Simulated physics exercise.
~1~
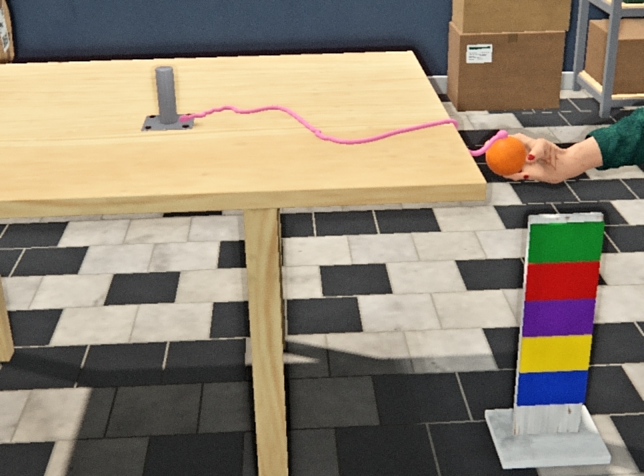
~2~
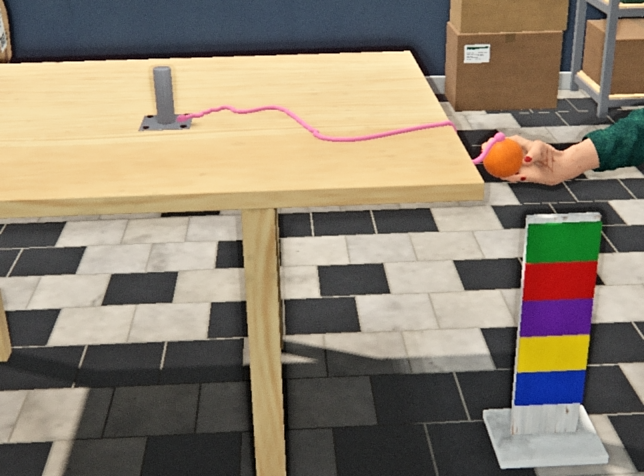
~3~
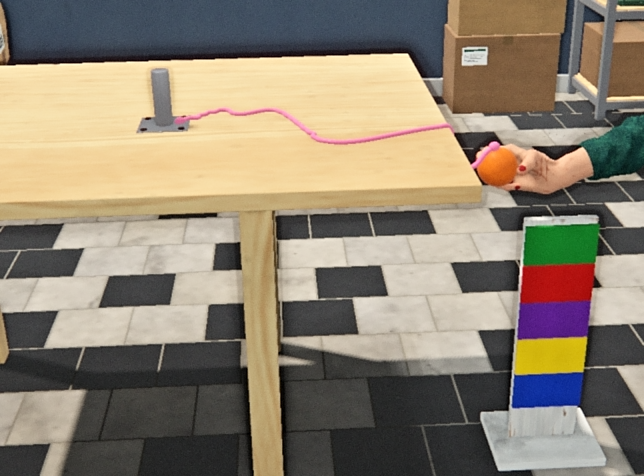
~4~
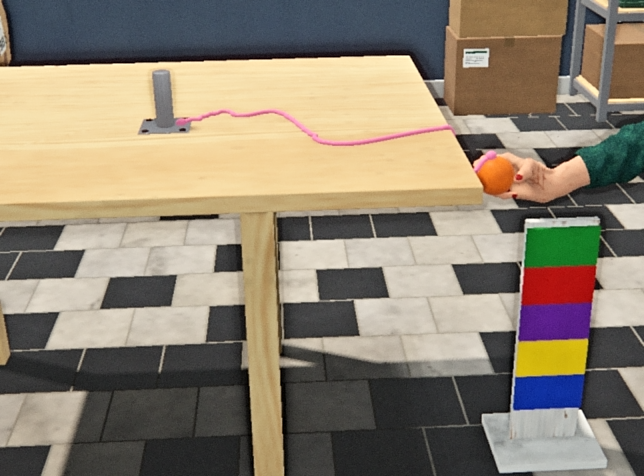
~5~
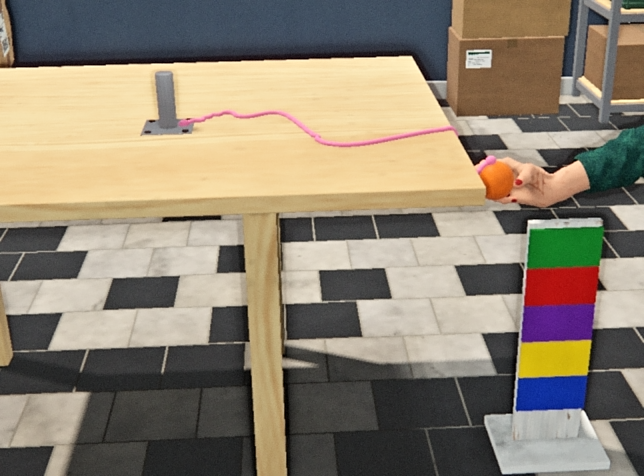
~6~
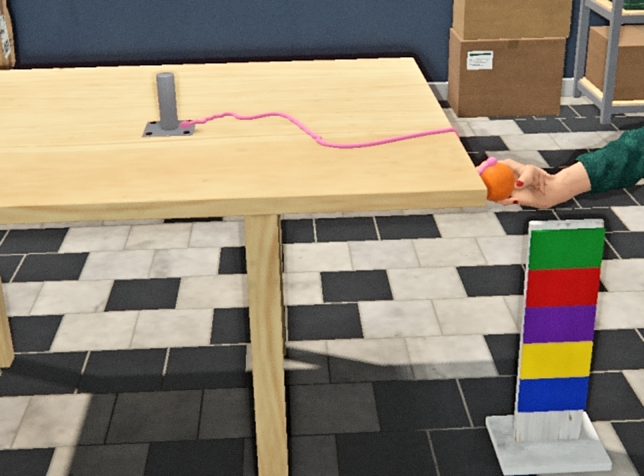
Beside a wooden table, a hand holding an orange ball tied to pink string lowers slightly.
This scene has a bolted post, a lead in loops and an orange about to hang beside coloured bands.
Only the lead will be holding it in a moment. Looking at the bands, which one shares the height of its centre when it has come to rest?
The purple one shares that height.
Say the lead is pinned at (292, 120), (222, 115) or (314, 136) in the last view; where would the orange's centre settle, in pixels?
First near (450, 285), then near (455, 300), then near (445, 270).
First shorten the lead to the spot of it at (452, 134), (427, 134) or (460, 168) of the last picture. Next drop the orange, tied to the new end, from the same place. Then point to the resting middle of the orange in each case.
Approximate pixels, cut by cut: (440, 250); (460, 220); (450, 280).
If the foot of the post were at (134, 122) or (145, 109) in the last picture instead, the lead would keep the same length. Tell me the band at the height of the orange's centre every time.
Answer, in order: Red, red.
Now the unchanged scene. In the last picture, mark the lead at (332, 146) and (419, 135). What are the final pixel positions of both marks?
To (432, 122) for the first and to (454, 192) for the second.
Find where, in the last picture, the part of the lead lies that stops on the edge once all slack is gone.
Near pixel (354, 146).
Soon after, orange near (393, 309); level with purple.
After that, orange near (451, 323); level with purple.
In the end, orange near (454, 324); level with purple. At purple.
